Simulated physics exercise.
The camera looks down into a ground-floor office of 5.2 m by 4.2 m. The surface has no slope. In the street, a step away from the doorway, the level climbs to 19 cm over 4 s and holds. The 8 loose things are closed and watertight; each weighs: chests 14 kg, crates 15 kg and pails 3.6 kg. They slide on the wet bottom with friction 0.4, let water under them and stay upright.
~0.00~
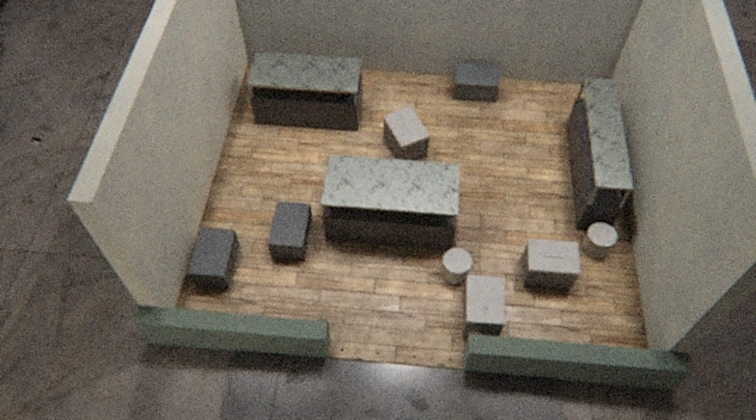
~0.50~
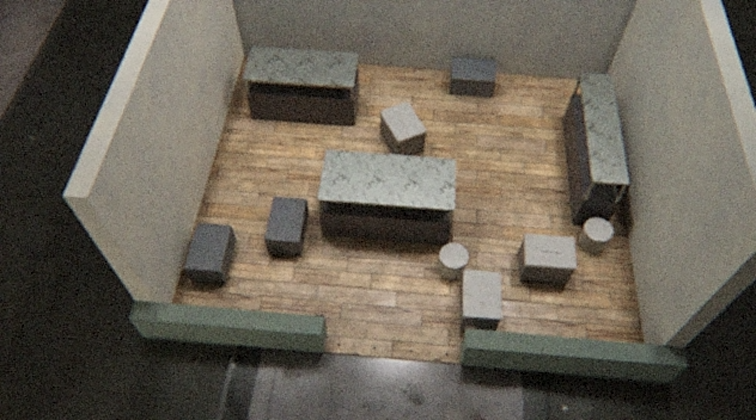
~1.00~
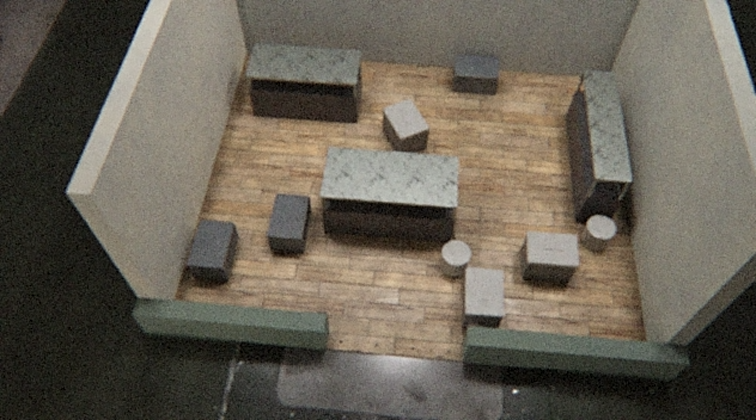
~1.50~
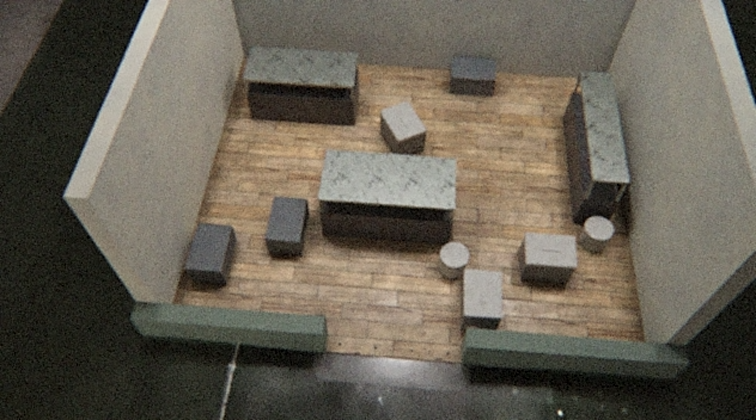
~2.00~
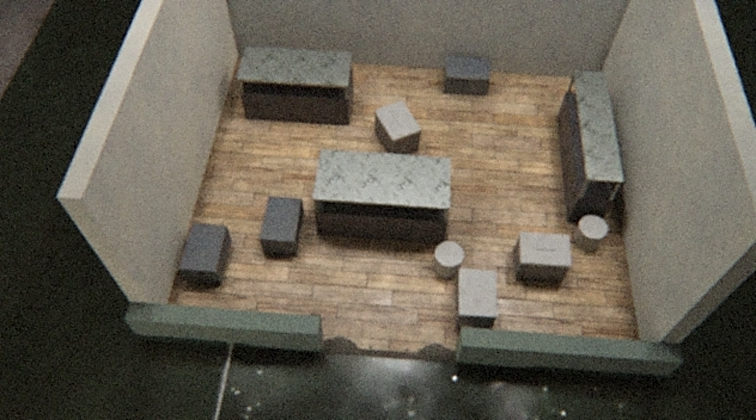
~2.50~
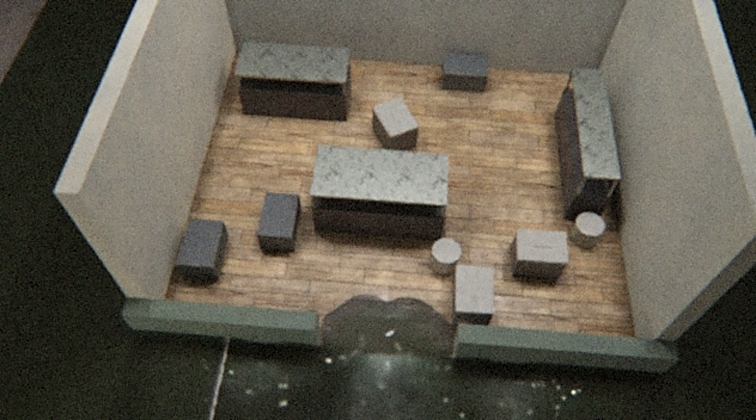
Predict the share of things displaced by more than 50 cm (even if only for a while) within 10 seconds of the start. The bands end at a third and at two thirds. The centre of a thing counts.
It is one to two thirds.
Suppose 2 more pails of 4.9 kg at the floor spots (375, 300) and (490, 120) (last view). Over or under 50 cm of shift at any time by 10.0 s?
In that order: Past it, short of it.
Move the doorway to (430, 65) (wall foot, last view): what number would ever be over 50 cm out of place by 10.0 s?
Then 3.
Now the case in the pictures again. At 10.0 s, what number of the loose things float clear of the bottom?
At that moment 5.
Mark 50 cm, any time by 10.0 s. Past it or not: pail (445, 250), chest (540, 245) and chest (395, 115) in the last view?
In that order: Past it, over, less.
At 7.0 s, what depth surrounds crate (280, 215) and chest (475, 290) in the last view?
About 5 and 4 cm.
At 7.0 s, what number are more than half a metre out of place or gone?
2 of them.
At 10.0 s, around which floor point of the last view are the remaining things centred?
At about (432, 178).
After 3.5 s 0 of 8 are over 50 cm from their spots; 0 afloat.
After 4.5 s 1 of 8 are over 50 cm from their spots; 0 afloat.
After 7.0 s 2 of 8 are over 50 cm from their spots; 2 afloat.
After 10.0 s 4 of 8 are over 50 cm from their spots, and 4 have been at some point; 5 afloat.
